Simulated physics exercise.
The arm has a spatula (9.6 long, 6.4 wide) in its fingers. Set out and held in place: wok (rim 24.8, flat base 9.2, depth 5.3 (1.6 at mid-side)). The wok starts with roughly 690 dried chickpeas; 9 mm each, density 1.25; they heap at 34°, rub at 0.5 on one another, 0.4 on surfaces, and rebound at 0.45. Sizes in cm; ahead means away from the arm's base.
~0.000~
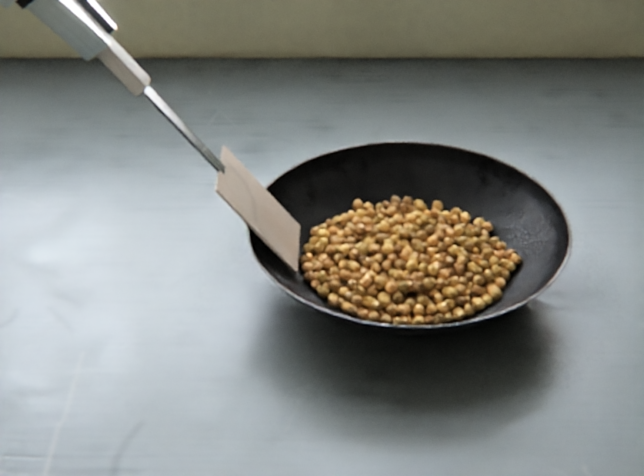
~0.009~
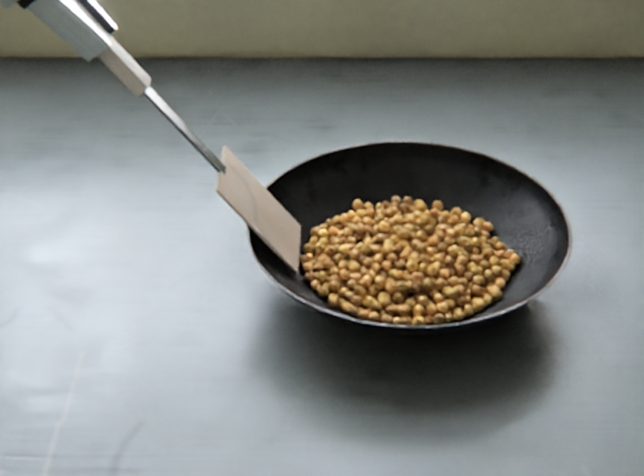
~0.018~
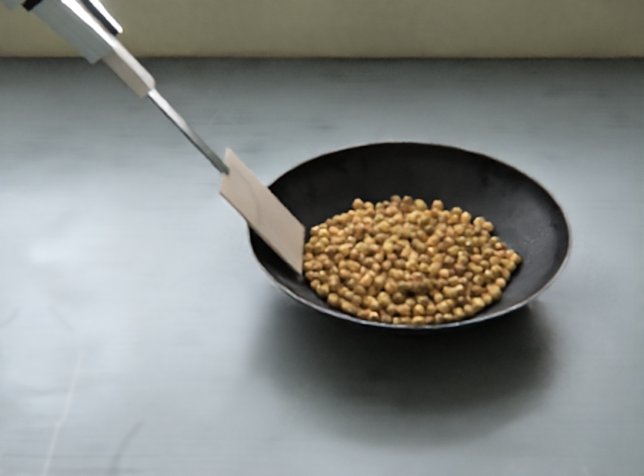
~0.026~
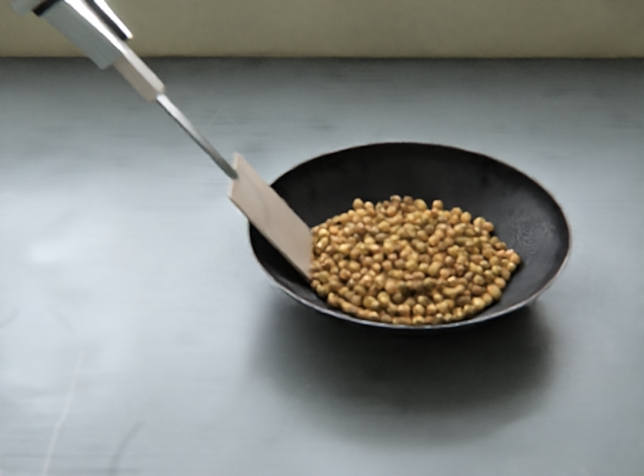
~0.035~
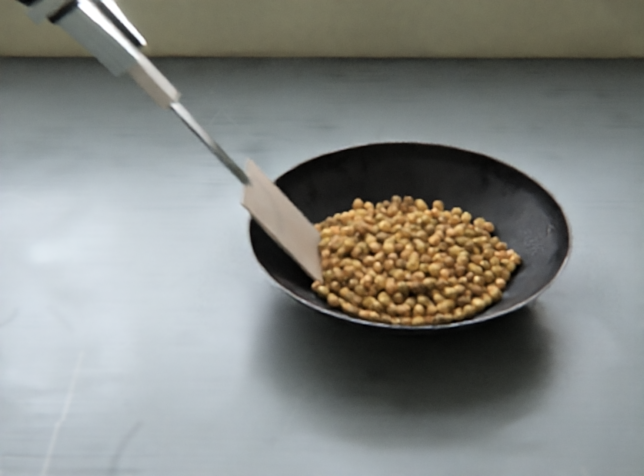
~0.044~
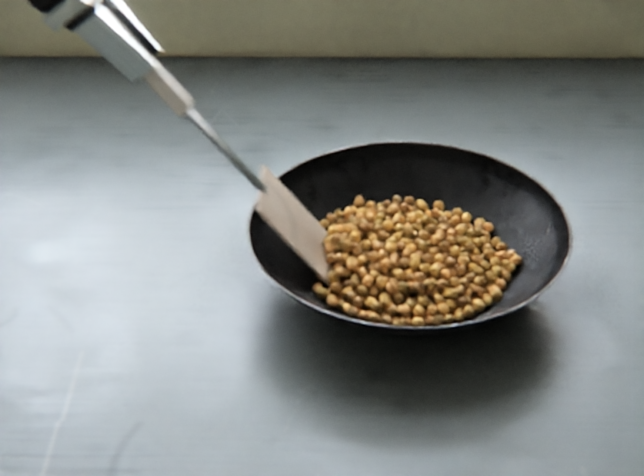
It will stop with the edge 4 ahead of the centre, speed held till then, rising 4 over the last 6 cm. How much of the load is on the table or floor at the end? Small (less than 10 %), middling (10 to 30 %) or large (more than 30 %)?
Share on the table or floor: Middling (10 to 30 %).
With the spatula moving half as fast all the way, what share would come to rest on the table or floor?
It would be near 0 per cent.
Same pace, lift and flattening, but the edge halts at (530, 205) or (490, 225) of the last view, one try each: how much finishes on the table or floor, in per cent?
About 30 and 20 per cent.
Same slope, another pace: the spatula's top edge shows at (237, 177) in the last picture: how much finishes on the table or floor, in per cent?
Some 0 per cent.
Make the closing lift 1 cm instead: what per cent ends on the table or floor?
About 5 per cent.
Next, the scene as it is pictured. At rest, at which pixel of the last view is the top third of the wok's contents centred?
At about (492, 253).
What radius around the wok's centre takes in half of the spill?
About 44 cm.
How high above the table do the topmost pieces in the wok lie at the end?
Roughly 5.5 cm.
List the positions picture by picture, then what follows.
The spatula top edge at (220, 167), sloping 53°; upper third of the load around (408, 255), from x 305 to 515, top at y 200; 689 in the wok, in the first frame.
The spatula top edge at (220, 168), sloping 53°; upper third of the load around (408, 256), from x 305 to 515, top at y 200, in the second frame.
The spatula top edge at (224, 170), sloping 53°; upper third of the load around (408, 256), from x 305 to 515, top at y 200, in the third frame.
The spatula top edge at (233, 174), sloping 53°; upper third of the load around (408, 255), from x 305 to 515, top at y 200, in the fourth frame.
The spatula top edge at (246, 181), sloping 53°; upper third of the load around (408, 254), from x 310 to 515, top at y 200, in the fifth frame.
The spatula top edge at (260, 187), sloping 53°; upper third of the load around (405, 254), from x 310 to 515, top at y 200; 689 in the wok, in the sixth frame.
After 0.07 s, sloping 53°, highest piece 5 above the table; 689 in the wok.
After 0.09 s, sloping 53°, highest piece 6 above the table; 689 in the wok.
After 0.30 s, sloping 53°, highest piece 9 above the table; 597 in the wok, 77 on the table or floor, 15 on the blade or in flight.
After 1.35 s, sloping 53°, highest piece 5 above the table; 597 in the wok, 92 on the table or floor.
In the end, 597 in the wok, 92 on the table or floor. That is 13 % on the table or floor.
